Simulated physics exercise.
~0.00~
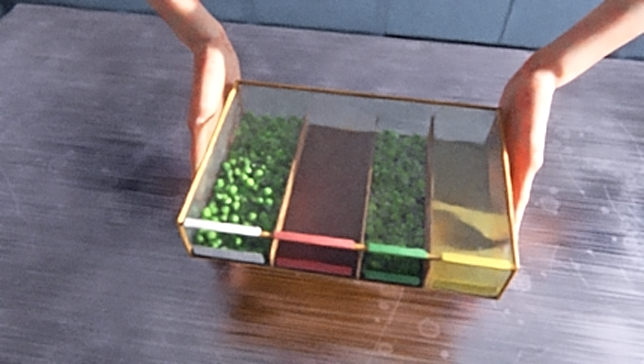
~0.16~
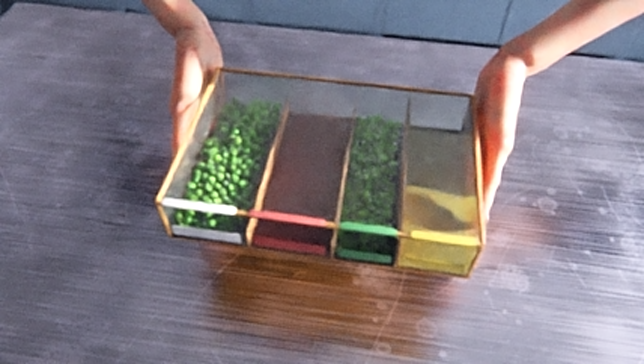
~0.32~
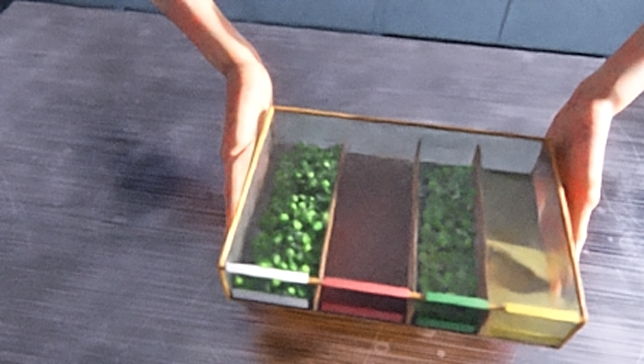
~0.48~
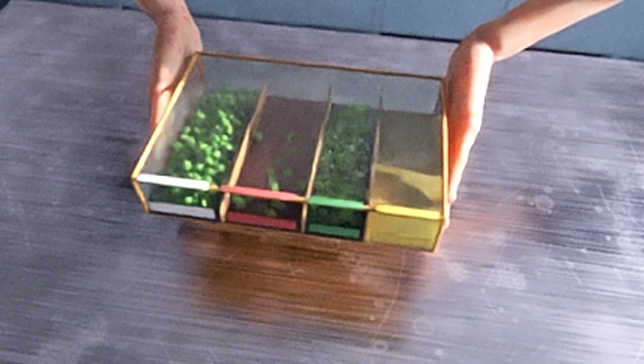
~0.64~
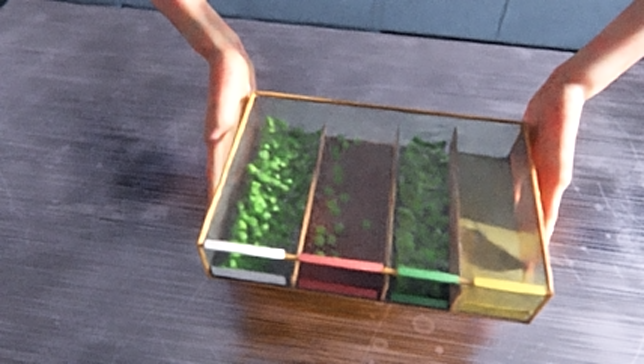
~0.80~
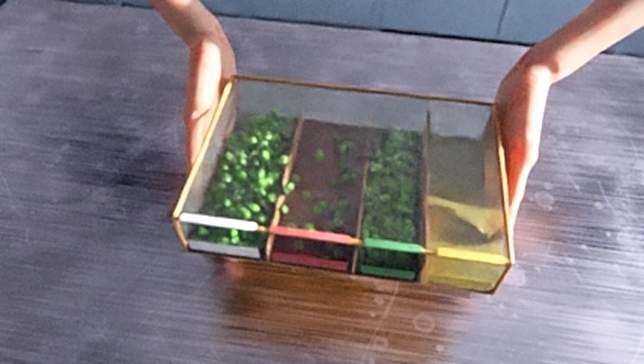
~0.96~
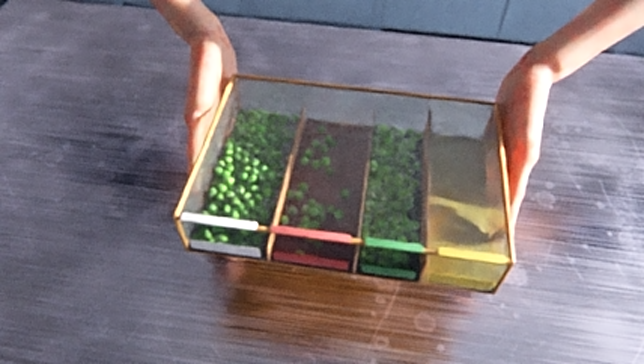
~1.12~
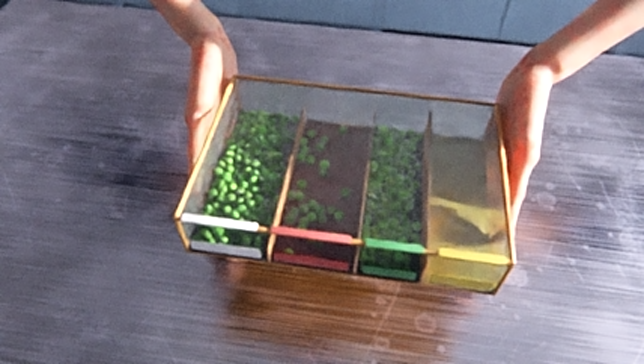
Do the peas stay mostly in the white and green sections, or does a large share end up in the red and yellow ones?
They stay mostly in the white and green sections. Only a small share lands in the red section, and the yellow one ends with no peas.
